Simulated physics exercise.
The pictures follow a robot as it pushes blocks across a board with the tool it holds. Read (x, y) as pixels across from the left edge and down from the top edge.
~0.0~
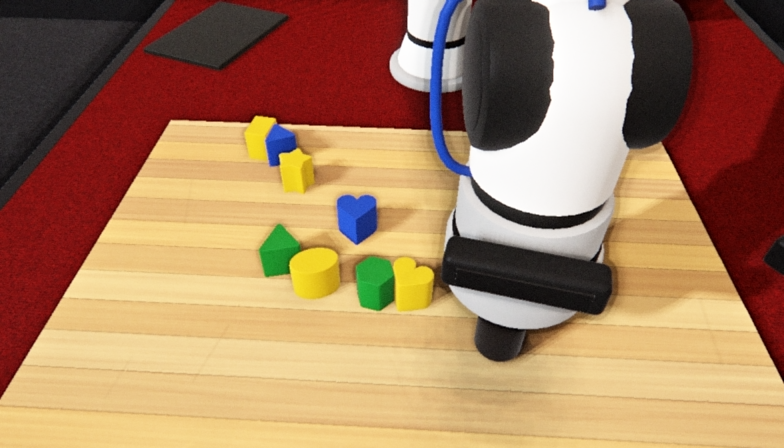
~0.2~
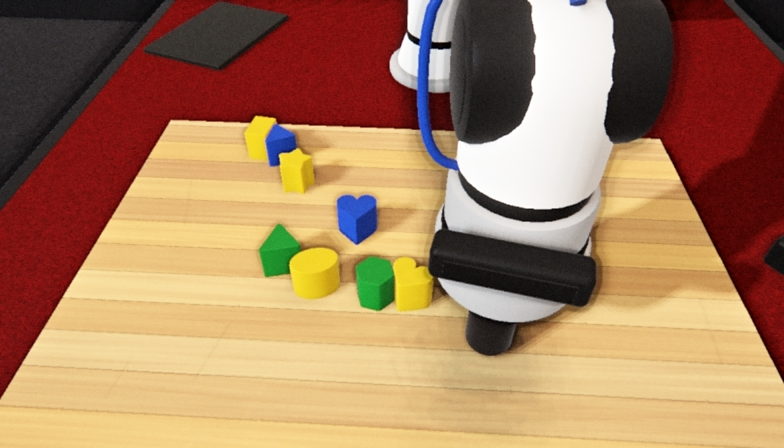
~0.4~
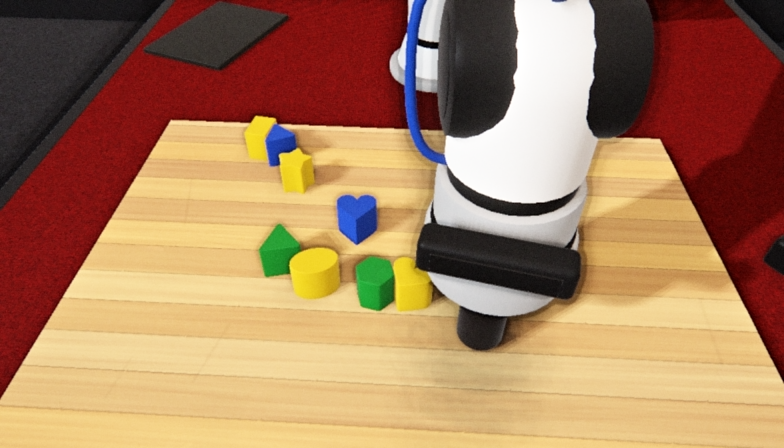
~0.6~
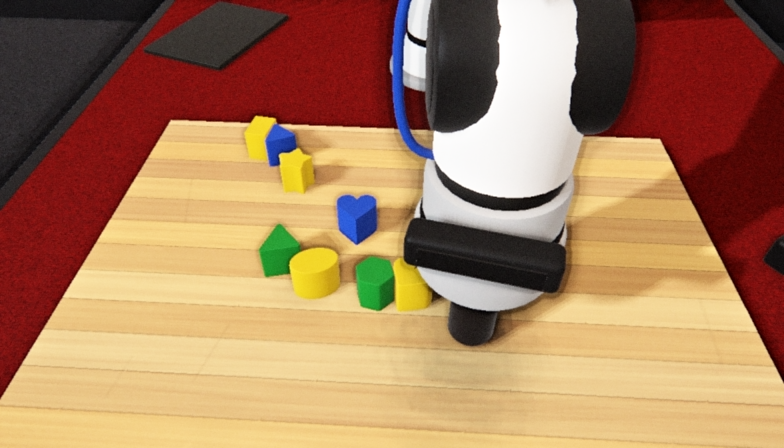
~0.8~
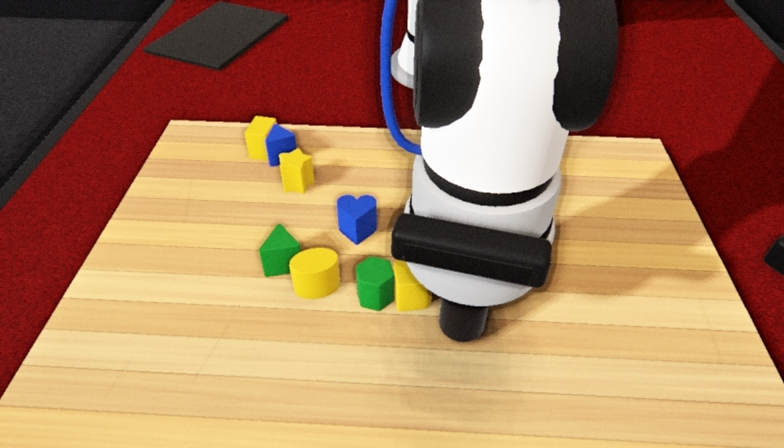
At the start, a white and black robot arm points its dark tip down at a wooden table, right of a yellow heart-shaped block and other blue, green and yellow blocks. The arm then slides slowly a short way left, nearer the yellow heart, while every block stays still.
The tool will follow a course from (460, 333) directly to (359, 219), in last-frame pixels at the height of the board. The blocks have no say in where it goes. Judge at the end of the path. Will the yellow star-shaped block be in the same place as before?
Going by the path, yes.
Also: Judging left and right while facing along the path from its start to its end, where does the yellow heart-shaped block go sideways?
The left.
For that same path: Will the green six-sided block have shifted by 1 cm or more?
I'd say yes.
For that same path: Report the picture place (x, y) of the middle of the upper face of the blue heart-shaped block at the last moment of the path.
My prediction: (328, 184).
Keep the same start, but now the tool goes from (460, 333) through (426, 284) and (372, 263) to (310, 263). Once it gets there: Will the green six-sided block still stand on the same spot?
No, that is not what happens.
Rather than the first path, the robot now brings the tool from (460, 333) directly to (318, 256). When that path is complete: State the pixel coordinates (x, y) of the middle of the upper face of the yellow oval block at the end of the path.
I think it will end close to (249, 265).
On the path given first. One third of the way, tool at (422, 282); green six-sided block at (364, 269), turned 25° anticlockwise; yellow heart-shaped block at (389, 250), turned 45° anticlockwise.
Two thirds of the way, tool at (388, 244); green six-sided block at (364, 269), turned 25° anticlockwise; yellow heart-shaped block at (354, 234), turned 100° anticlockwise.
At the end, tool at (359, 211); yellow star-shaped block still; blue heart-shaped block at (328, 184), turned 25° anticlockwise; green six-sided block at (364, 269), turned 25° anticlockwise; yellow heart-shaped block at (351, 234), turned 105° anticlockwise.
